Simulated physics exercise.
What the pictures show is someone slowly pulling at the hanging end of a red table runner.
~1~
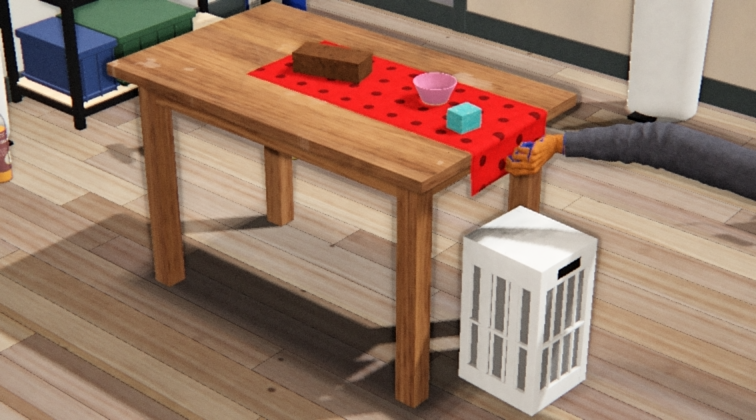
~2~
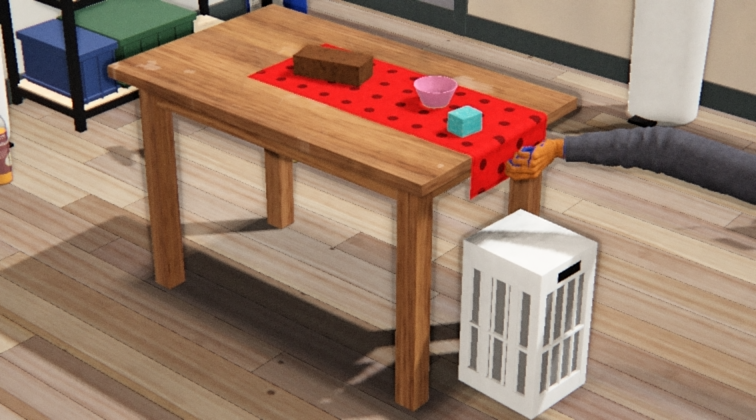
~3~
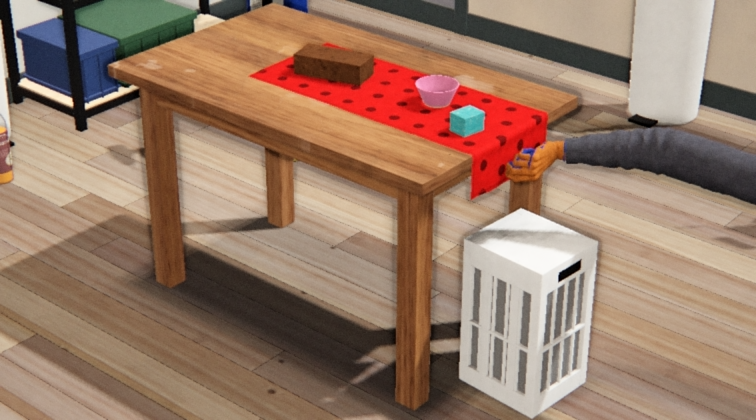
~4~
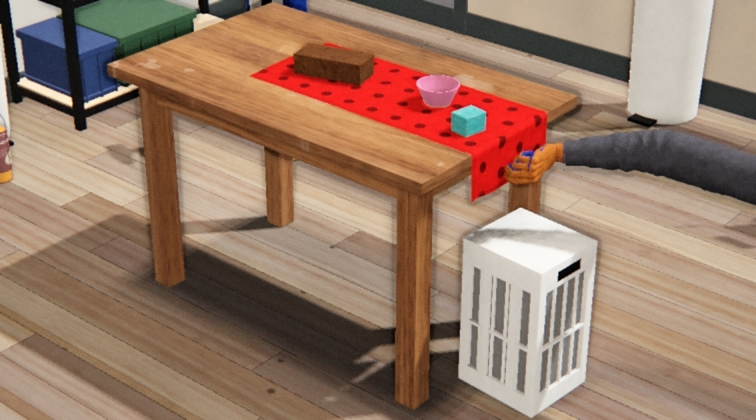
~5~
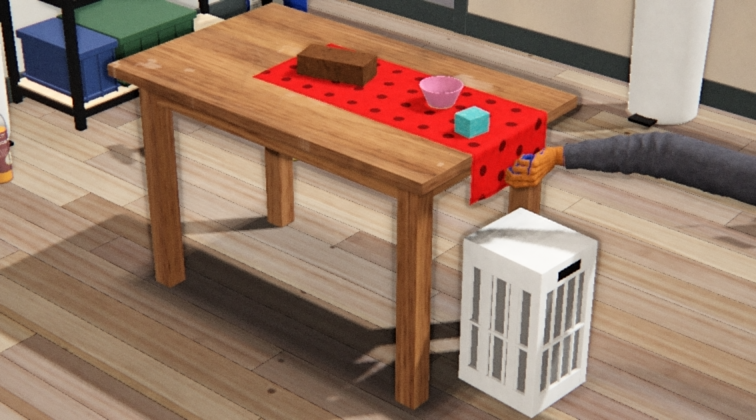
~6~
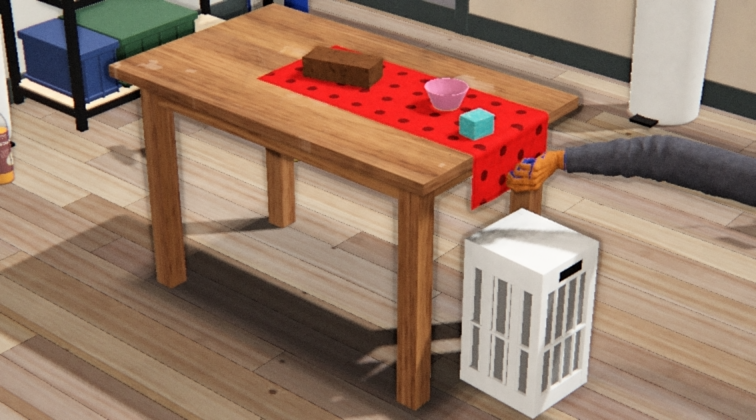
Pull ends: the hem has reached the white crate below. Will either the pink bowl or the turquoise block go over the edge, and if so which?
The pink bowl keeps clear of it, the turquoise block goes over the edge.
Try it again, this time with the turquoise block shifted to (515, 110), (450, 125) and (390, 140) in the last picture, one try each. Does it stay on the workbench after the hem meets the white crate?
At the first place it ends up off, at the second it ends up off, and at the third it does not leave.
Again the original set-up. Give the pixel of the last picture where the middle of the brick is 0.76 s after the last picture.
(376, 78), more or less.
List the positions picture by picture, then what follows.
Table runner end (471, 197); pink bowl (435, 81); turquoise block (464, 109); brick (333, 52); top of the crate (533, 252), in the first frame.
Table runner end (470, 200), far hem (247, 77); turquoise block (465, 112); turquoise block stands on the cloth, in the second frame.
Table runner end (470, 200); pink bowl (437, 84), in the third frame.
Table runner end (472, 203), far hem (249, 76); turquoise block (469, 112), in the fourth frame.
Table runner end (470, 205); pink bowl (441, 85), in the fifth frame.
Table runner end (472, 211), far hem (256, 79); pink bowl (447, 87); turquoise block (477, 115); top of the crate (534, 255), in the sixth frame.
Then, 0.76 s later than the last view, hem on the crate; bowl carried along near (483, 108); block over the edge.
Finally, hem on the crate; bowl carried along near (486, 109); block over the edge. The pink bowl remains up there and the turquoise block is carried off the end.
